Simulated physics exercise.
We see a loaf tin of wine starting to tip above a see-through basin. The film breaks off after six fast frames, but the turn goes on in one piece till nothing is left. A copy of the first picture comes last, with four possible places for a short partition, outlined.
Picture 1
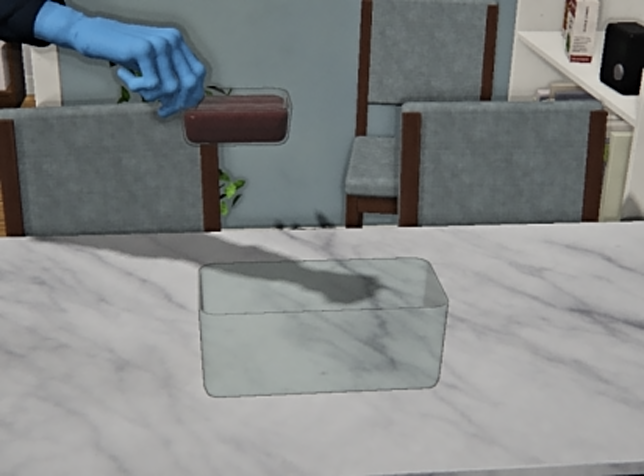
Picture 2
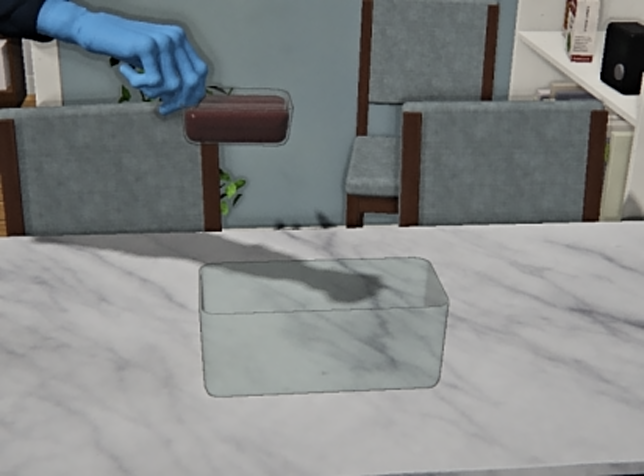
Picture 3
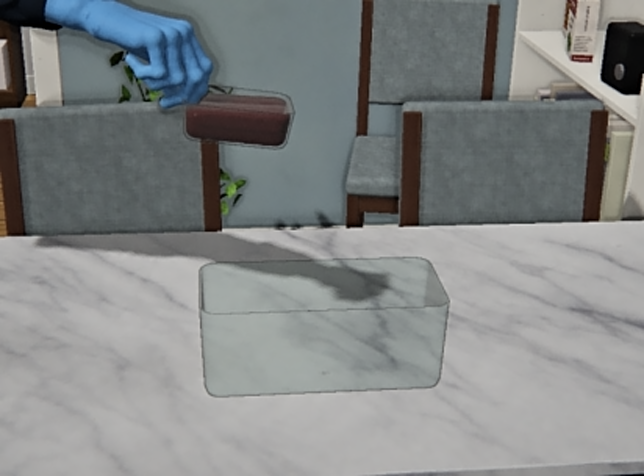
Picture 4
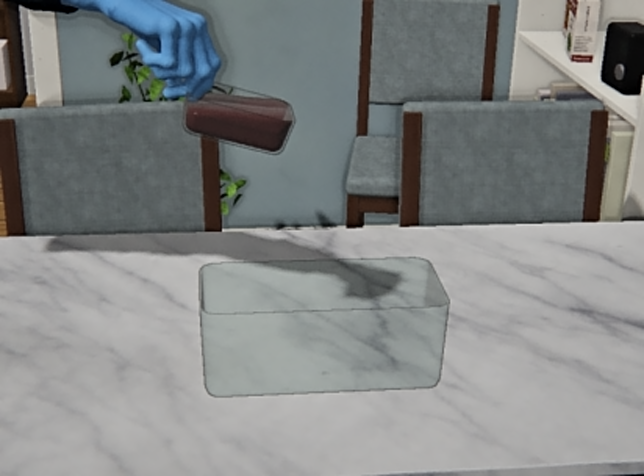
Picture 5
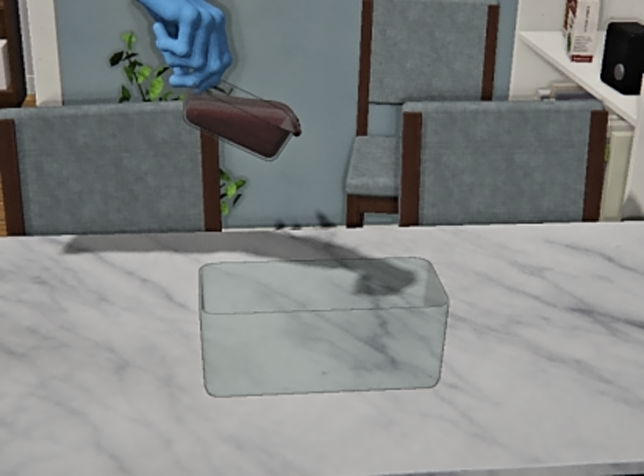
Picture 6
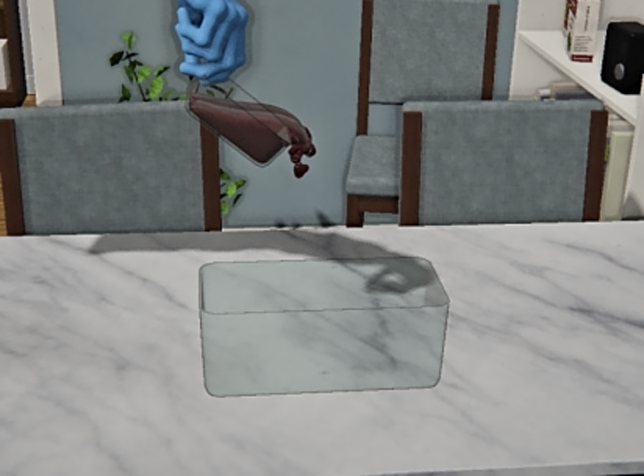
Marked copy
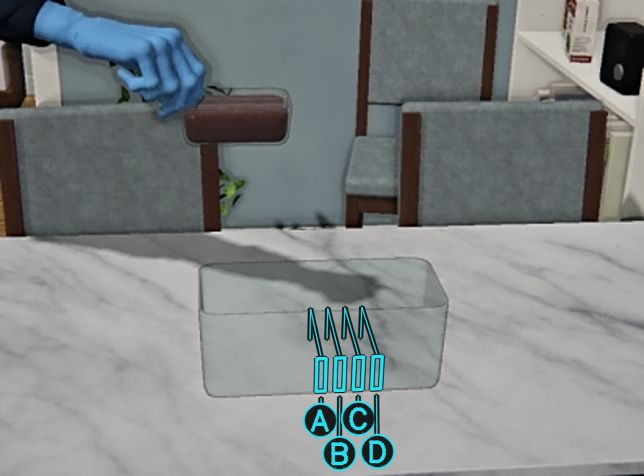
A small clear container of dark red wine, held by a blue-gloved hand, stays level above a see-through basin on a marble table. The hand rises and shifts right as the container tilts steadily, its right end dipping. The wine slides to the lip, then spills over in a short, blobby stream.
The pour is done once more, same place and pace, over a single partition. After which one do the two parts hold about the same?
The answer is slot C.
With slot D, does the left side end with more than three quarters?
Yes.
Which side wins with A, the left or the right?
The right one.
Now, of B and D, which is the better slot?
B.
In cyan, A at (321, 398); B at (339, 397); C at (358, 396); D at (376, 395).
For slot A, about 17 % ends left of the wall and 80 % right of it; 3 % is lost outside.
For slot B, about 24 % ends left of the wall and 72 % right of it; 4 % is lost outside.
For slot C, about 53 % ends left of the wall and 45 % right of it.
For slot D, about 90 % ends left of the wall and 6 % right of it; 4 % is lost outside.
